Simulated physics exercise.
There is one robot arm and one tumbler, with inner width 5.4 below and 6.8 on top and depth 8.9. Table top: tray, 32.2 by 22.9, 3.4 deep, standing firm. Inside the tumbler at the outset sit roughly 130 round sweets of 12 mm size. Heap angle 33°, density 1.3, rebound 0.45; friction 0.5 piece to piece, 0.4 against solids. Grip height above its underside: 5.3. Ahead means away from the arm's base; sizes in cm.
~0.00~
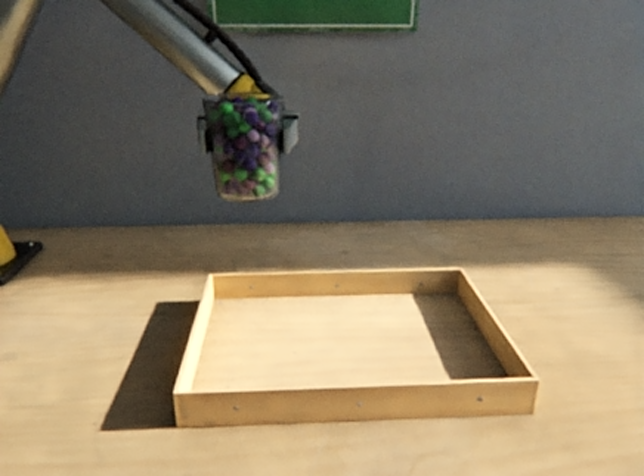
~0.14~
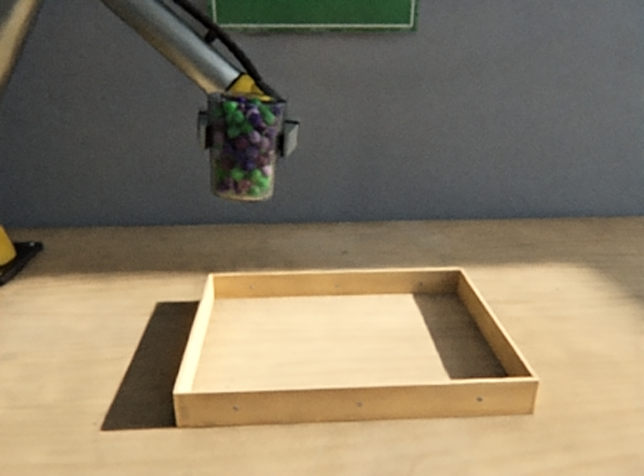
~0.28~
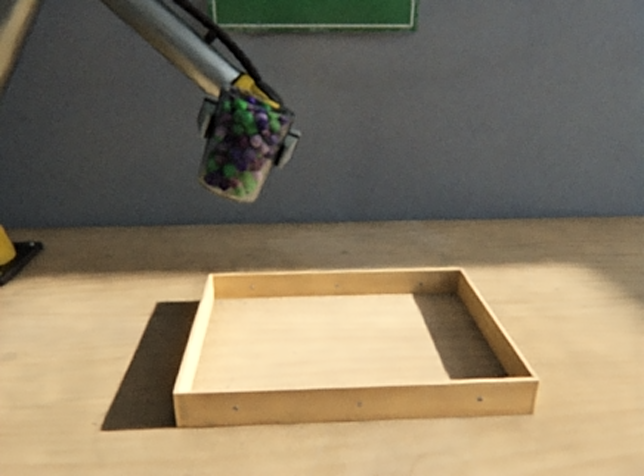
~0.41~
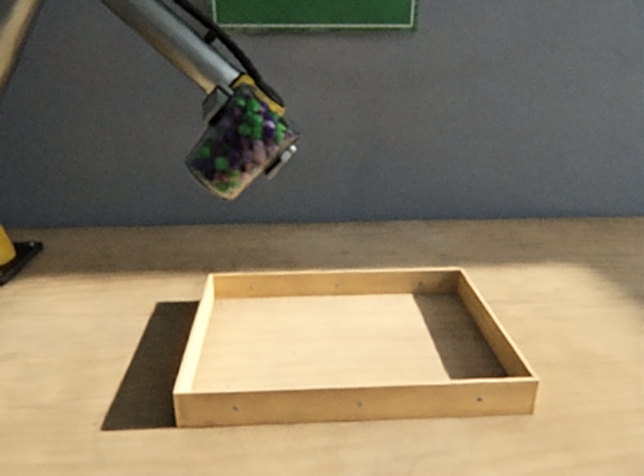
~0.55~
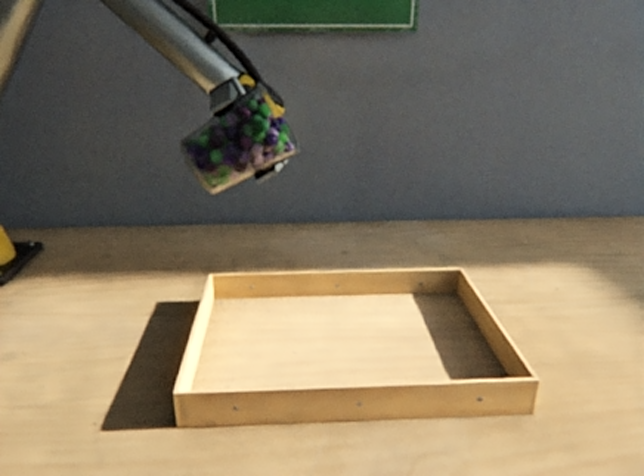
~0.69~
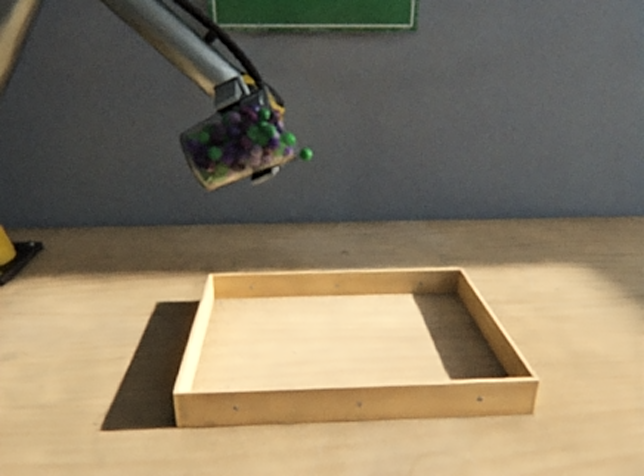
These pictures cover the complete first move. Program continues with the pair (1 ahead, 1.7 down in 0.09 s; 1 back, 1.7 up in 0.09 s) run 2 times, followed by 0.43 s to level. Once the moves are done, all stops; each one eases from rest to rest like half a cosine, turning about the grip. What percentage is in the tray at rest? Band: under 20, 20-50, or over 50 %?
Under 20 %.
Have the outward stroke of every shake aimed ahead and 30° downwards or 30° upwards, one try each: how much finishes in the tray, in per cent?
First try some 15 %, second try some 30 %.
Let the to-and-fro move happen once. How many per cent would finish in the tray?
Roughly 5 percent.
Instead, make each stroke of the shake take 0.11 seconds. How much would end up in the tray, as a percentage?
Roughly 10 percent then.
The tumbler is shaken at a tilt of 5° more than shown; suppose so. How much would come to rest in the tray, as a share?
Near 10 %.
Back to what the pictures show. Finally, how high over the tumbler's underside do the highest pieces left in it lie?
I'd say close to 9.0 cm.
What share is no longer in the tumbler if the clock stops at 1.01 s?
So far around 5 % is out.
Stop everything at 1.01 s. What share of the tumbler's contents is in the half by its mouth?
Mouth half: Close to 55 per cent.
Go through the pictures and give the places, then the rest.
The first picture shows tumbler middle at (246, 149), level; upper third of the load around (244, 120), from x 215 to 275, top at y 100; 130 in the tumbler.
The second picture shows tumbler middle at (245, 148), tilted 6° forward; upper third of the load around (246, 120), from x 220 to 275, top at y 100.
The third picture shows tumbler middle at (242, 148), tilted 23° forward; upper third of the load around (248, 121), from x 210 to 285, top at y 100.
The fourth picture shows tumbler middle at (240, 146), tilted 43° forward; upper third of the load around (248, 124), from x 200 to 285, top at y 100.
The fifth picture shows tumbler middle at (238, 144), tilted 60° forward; upper third of the load around (251, 125), from x 195 to 285, top at y 105.
The sixth picture shows tumbler middle at (237, 143), tilted 66° forward; upper third of the load around (251, 127), from x 195 to 305, top at y 110; 130 in the tumbler.
After 1.01 s, tilted 66° forward, highest piece 25 above the table; 125 in the tumbler, 3 in the tray, 2 in flight or on a rim.
After 1.32 s, tilted 20° forward, highest piece 27 above the table; 121 in the tumbler, 9 in the tray.
After 1.68 s, level, highest piece 27 above the table; 121 in the tumbler, 9 in the tray.
After 2.73 s, level, highest piece 27 above the table; 121 in the tumbler, 9 in the tray.
At rest, 121 in the tumbler, 9 in the tray. That is 7 % in the tray.
